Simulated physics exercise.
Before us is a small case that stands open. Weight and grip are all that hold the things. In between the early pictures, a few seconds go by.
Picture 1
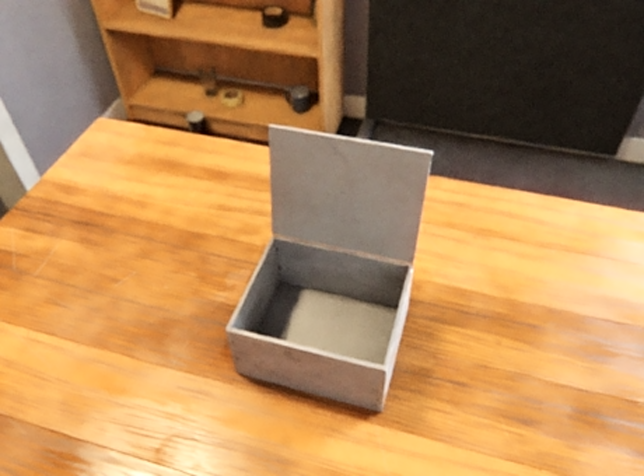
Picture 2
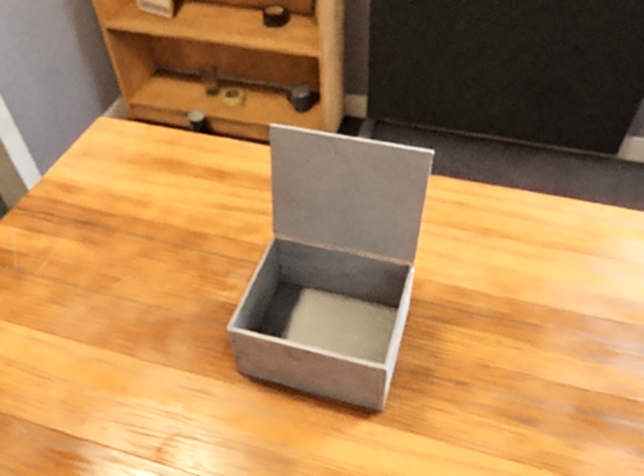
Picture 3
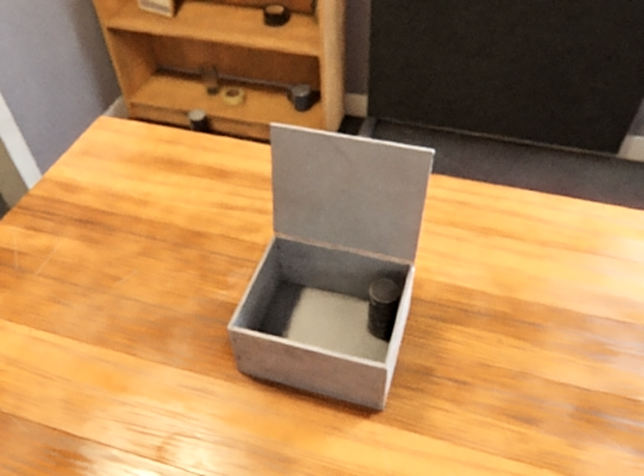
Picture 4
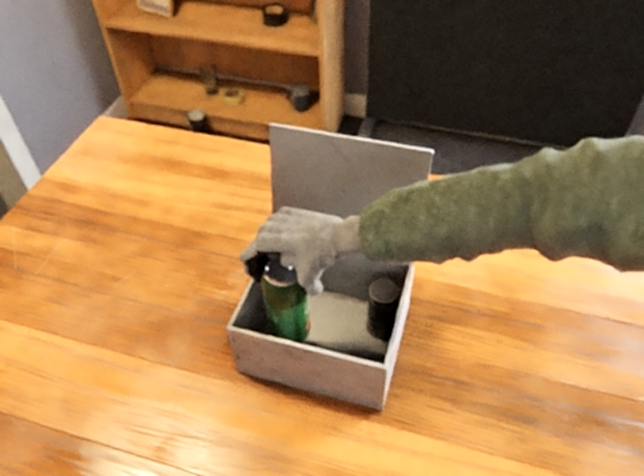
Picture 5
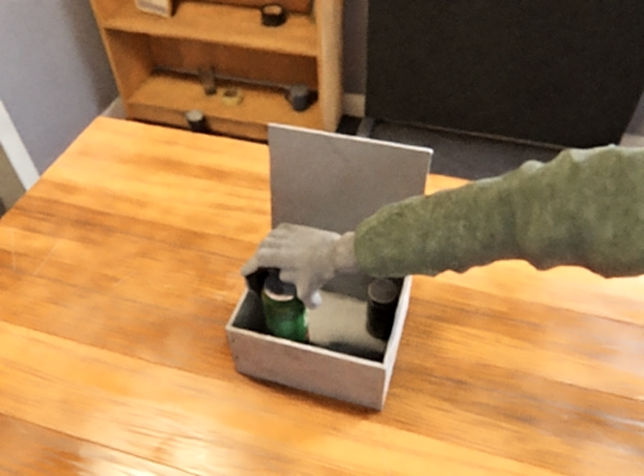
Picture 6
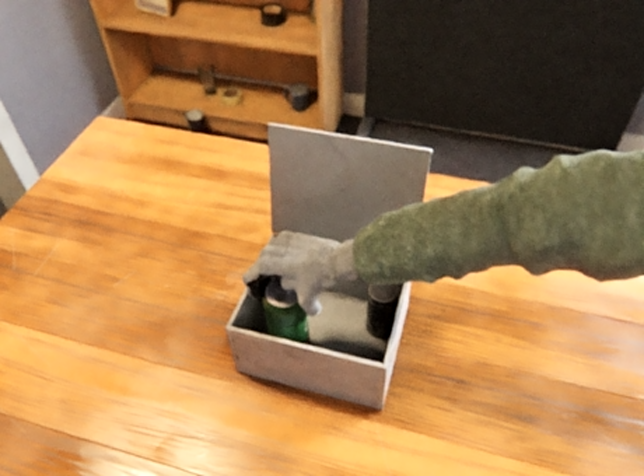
A small grey box with its lid raised stands open on a glossy wooden table, seen from above at a steady angle, with a wooden shelf and a dark panel behind. It is empty at first, then a black shaker appears inside at the right. A hand in a green sleeve, reaching in from the right, lowers a green can into the left side and stays over it.
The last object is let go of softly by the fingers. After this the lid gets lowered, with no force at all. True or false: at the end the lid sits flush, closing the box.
False, a gap remains.
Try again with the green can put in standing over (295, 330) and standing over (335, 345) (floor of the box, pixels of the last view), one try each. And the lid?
The lid is blocked with the first placement and is blocked with the second.
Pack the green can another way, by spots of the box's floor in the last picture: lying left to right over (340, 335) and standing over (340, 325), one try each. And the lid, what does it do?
Case one: Lid goes down; case two: Lid stays raised.
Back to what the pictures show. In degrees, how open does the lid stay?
Roughly 20 degrees above the rim.
Then, 1.30 s on from there, lid 84° above the rim.
Then, 1.60 s on from there, lid 59° above the rim.
Then, 1.80 s on from there, lid 31° above the rim.
In the end, lid 21° above the rim; both unmoved. At the end, from the last picture's camera, green can near (288, 322).
